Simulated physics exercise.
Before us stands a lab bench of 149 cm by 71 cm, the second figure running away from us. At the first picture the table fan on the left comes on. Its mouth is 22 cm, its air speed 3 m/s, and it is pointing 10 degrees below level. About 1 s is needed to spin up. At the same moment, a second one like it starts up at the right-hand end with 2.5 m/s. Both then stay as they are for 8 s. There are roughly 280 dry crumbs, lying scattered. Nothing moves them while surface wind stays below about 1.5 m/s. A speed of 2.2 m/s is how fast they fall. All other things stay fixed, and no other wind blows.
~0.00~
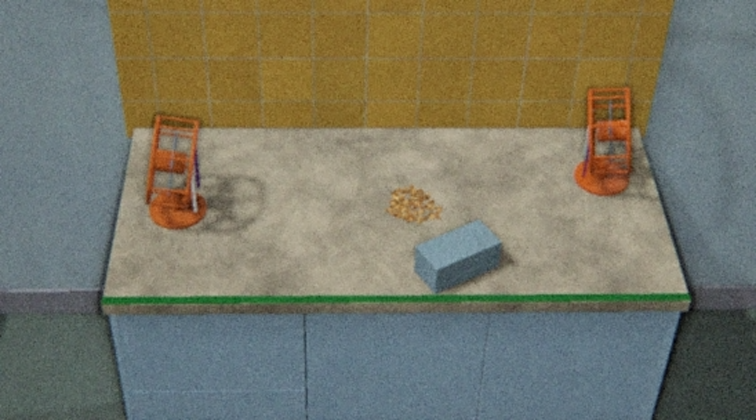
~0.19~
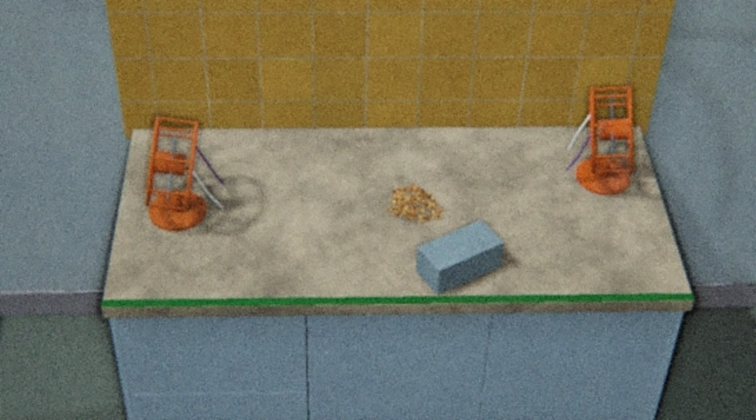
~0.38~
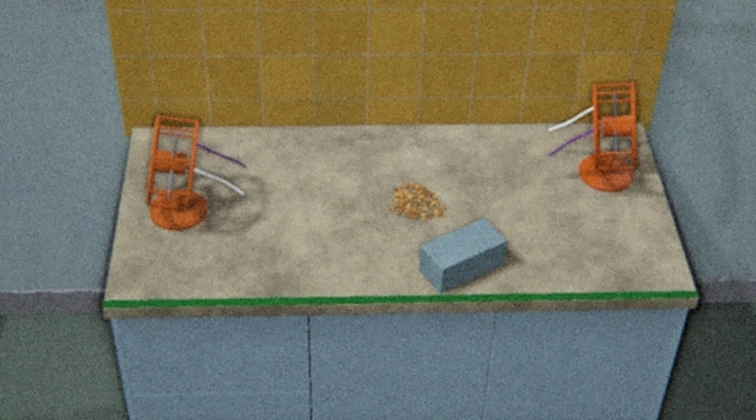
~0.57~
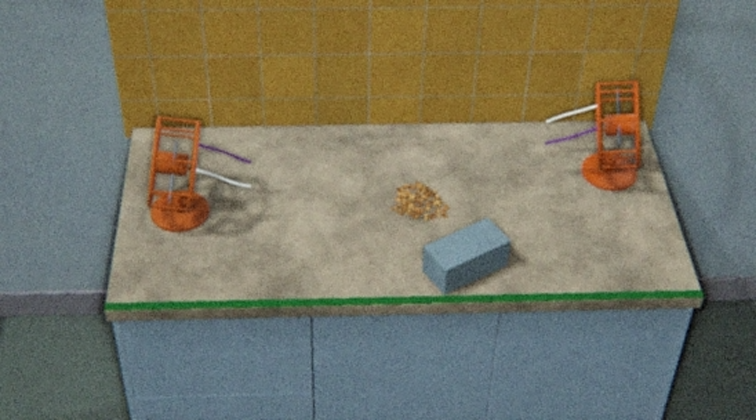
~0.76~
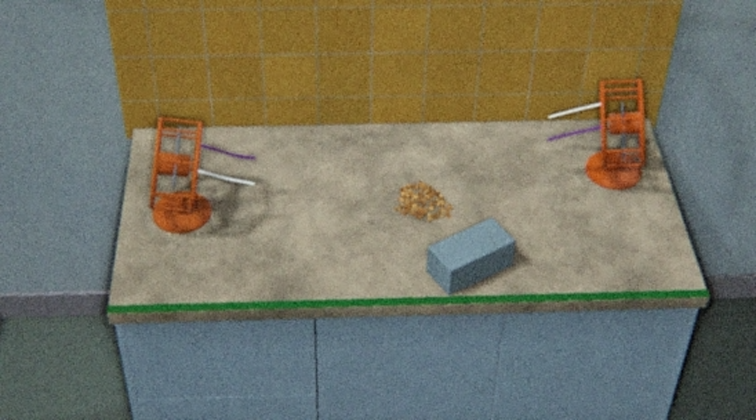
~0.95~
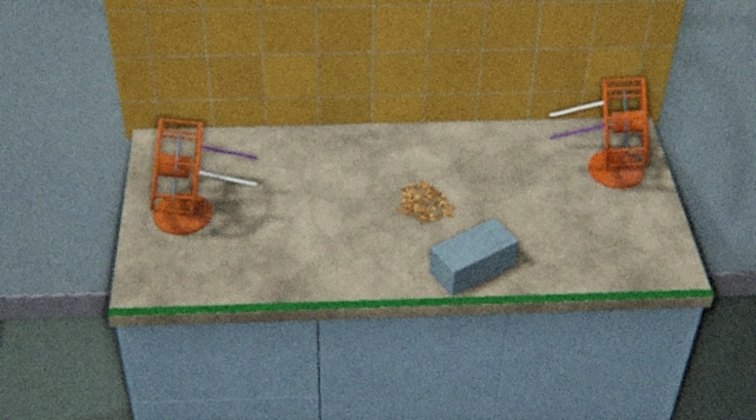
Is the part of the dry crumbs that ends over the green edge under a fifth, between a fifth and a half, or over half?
Once it's done, the larger part lie over the green edge.
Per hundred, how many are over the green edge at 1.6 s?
2 %, roughly.
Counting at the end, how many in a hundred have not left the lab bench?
About 20 % of them are still there at the end.
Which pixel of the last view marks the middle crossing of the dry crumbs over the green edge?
Around (650, 299).
After 1.6 s, 98 % are still on the top, 2 % are over the green edge; the middle of those left on the top is near (506, 230).
After 2.6 s, 32 % are still on the top, 66 % are over the green edge; the middle of those left on the top is near (626, 278).
After 4.4 s, 24 % are still on the top, 66 % are over the green edge; the middle of those left on the top is near (631, 281).
After 8.0 s, at the end, 66 % are over the green edge; the middle of those left on the top is near (631, 281).
